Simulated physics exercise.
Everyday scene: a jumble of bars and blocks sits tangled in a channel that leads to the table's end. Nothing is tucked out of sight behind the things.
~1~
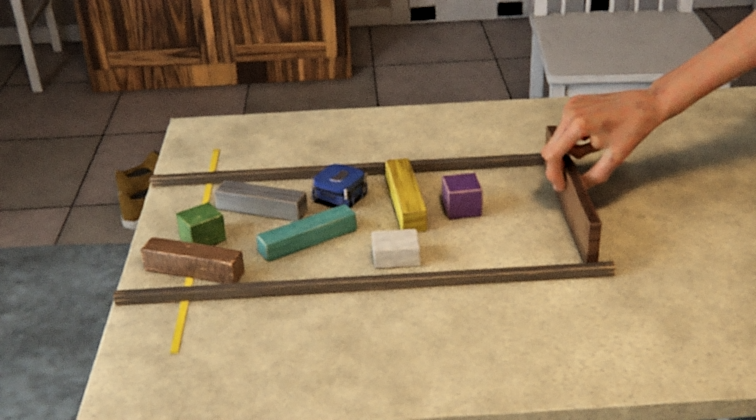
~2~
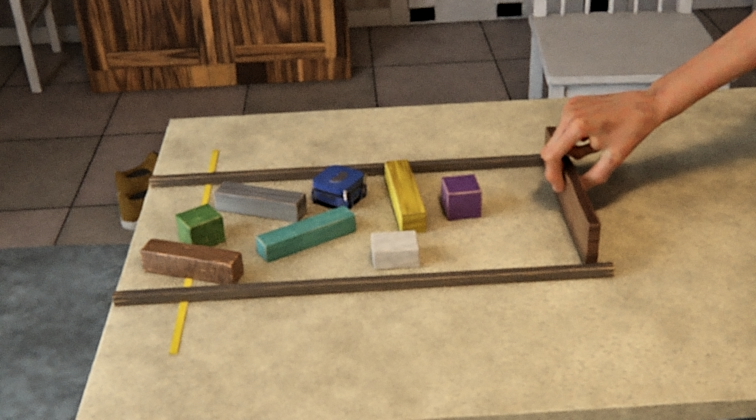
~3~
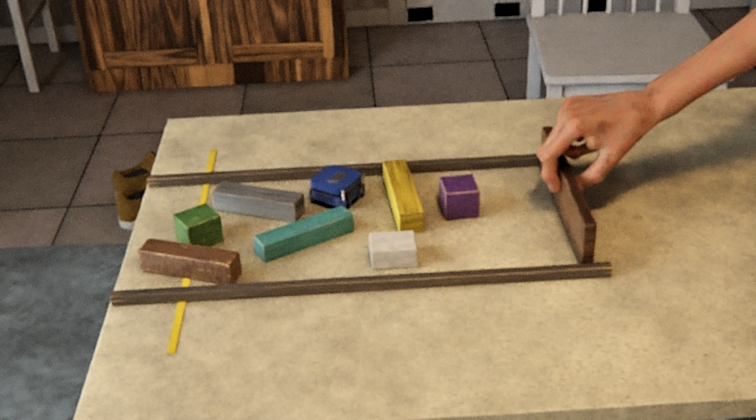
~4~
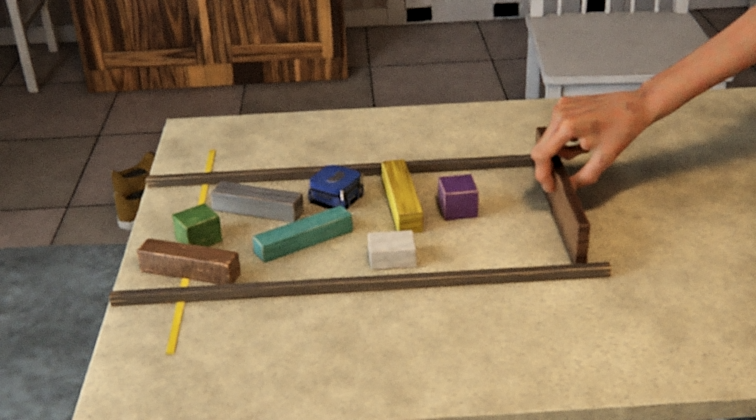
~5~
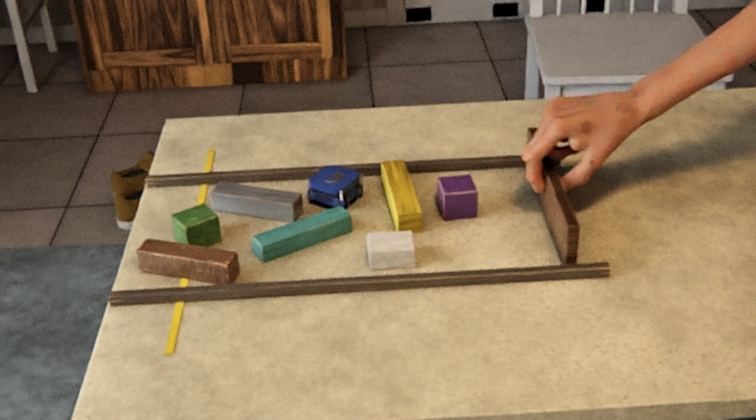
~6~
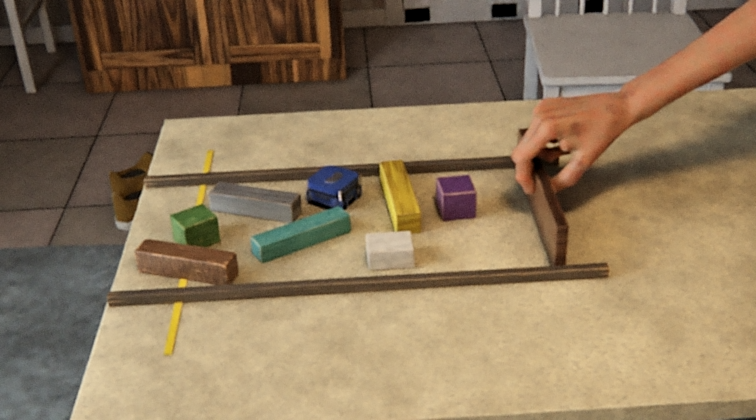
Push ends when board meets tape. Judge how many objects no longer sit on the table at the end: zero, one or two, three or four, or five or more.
Three, or four.
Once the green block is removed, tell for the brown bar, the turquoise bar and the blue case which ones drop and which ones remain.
The brown bar stays put; the turquoise bar comes off; the blue case comes off.
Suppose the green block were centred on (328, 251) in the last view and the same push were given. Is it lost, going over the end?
Lab note: Started there, it remains on top.
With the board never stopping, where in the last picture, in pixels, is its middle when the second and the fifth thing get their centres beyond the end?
At (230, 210) for the second, at (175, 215) for the fifth.
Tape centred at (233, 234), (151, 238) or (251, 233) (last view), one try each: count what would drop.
Try 1: 1; try 2: 6; try 3: 0.
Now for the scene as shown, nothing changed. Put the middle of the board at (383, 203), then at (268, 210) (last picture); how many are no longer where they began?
The number moved is 5 and then 8.
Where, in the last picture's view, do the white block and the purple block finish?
Answer: First (162, 261), after that (177, 212).
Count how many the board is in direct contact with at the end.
The answer is 3.
A little later, none off yet; brown bar at rest near (187, 262); green block at rest near (195, 228); grey stick at rest near (255, 202).
Next, none off yet; brown bar shifted a little near (169, 270); green block shifted a little near (180, 227); grey stick shifted about its own width near (182, 200).
When it is over, the number that fall off is three or four; down, blue case, turquoise bar, grey stick and green block.
